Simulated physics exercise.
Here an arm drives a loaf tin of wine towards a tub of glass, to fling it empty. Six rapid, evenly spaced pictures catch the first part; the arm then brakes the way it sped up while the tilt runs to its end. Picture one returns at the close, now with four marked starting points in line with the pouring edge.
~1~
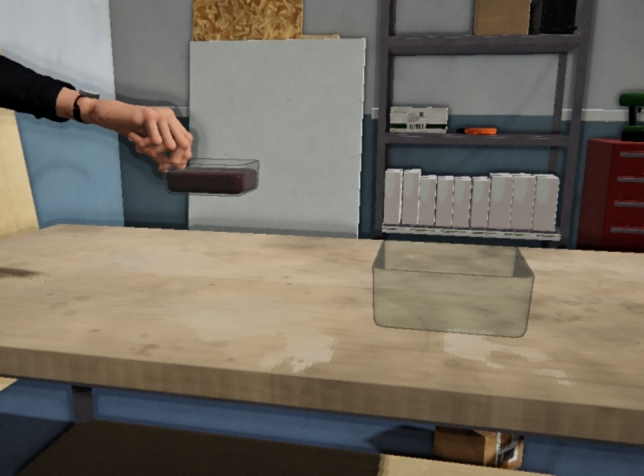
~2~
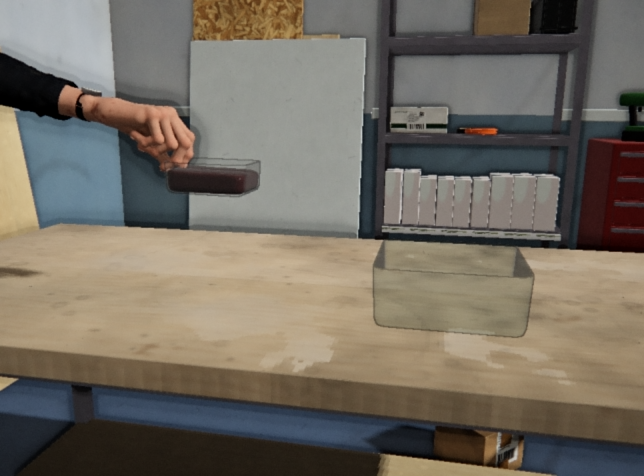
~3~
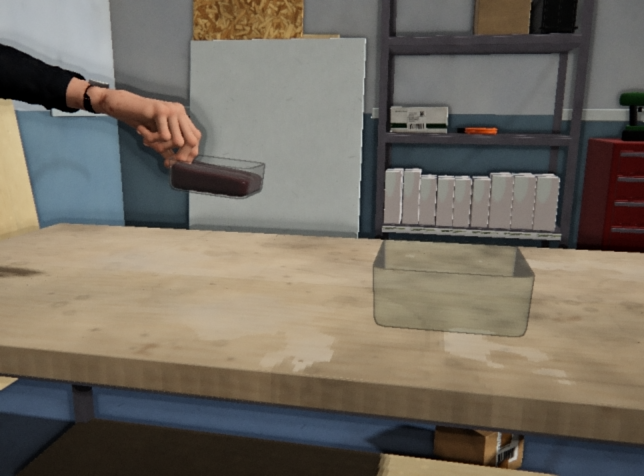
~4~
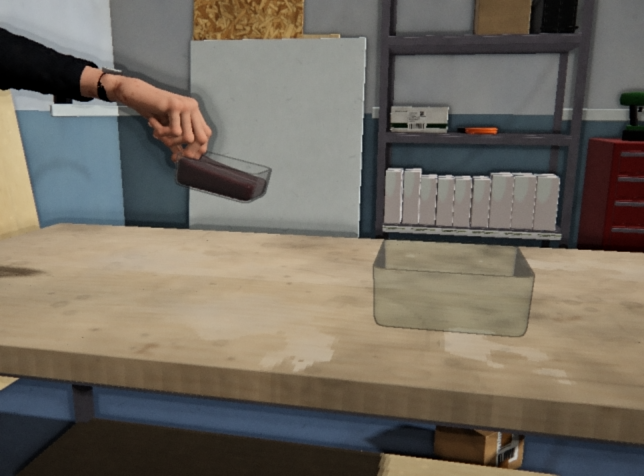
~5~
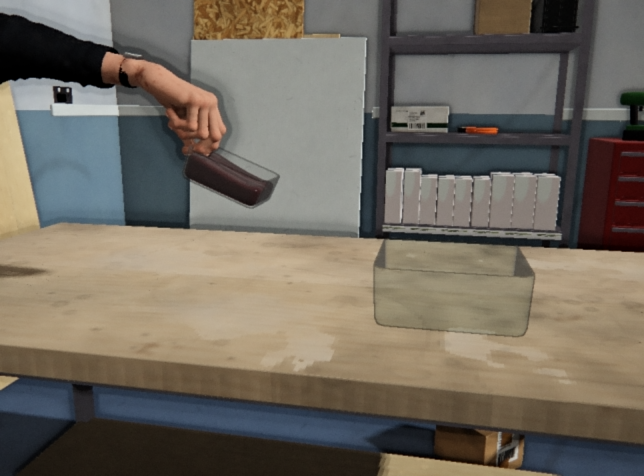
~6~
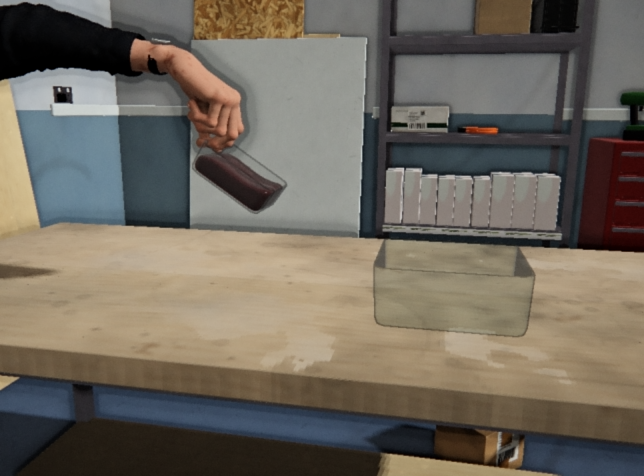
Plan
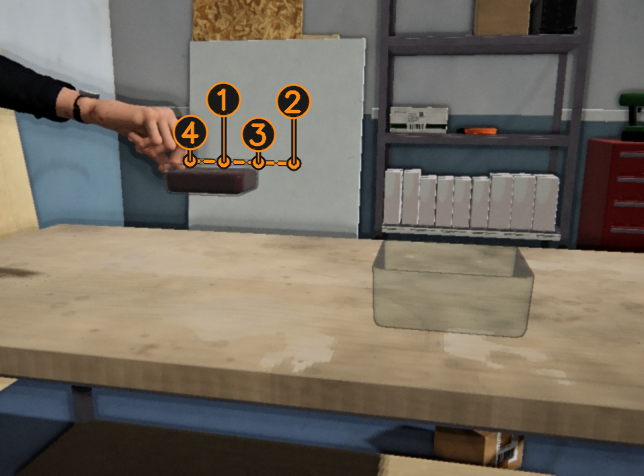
A hand held a small clear container of dark red liquid above a wooden table, then moved slightly right and tilted it steadily to the right, while a larger glass tub sat still on the tabletop.
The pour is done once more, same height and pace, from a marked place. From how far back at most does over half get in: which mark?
Go for 2.
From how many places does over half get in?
One.
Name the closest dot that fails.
Dot 3.
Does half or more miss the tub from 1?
Yes, it does.
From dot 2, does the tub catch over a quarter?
Yes, clearly.
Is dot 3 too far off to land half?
Yes, that goes wrong.
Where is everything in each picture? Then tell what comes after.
The first picture shows upright, lip at (250, 162); tub from (373, 324) to (526, 337); nothing has left yet.
The second picture shows upright, lip at (252, 163); nothing has left yet.
The third picture shows tipped about 5°, lip at (257, 165); nothing has left yet.
The fourth picture shows tipped about 13°, lip at (264, 171); nothing has left yet.
The fifth picture shows tipped about 22°, lip at (272, 178); nothing has left yet.
The sixth picture shows tipped about 34°, lip at (280, 187); nothing has left yet.
On the marked copy, 1 at (223, 161); 2 at (293, 163); 3 at (258, 162); 4 at (190, 160).
Choosing 1, about 0 % lands in the tub, 100 % falls short.
Choosing 2, about 79 % lands in the tub, 12 % falls short and 9 % goes beside or beyond.
Choosing 3, about 4 % lands in the tub, 91 % falls short and 5 % goes beside or beyond.
Choosing 4, about 0 % lands in the tub, 100 % falls short.
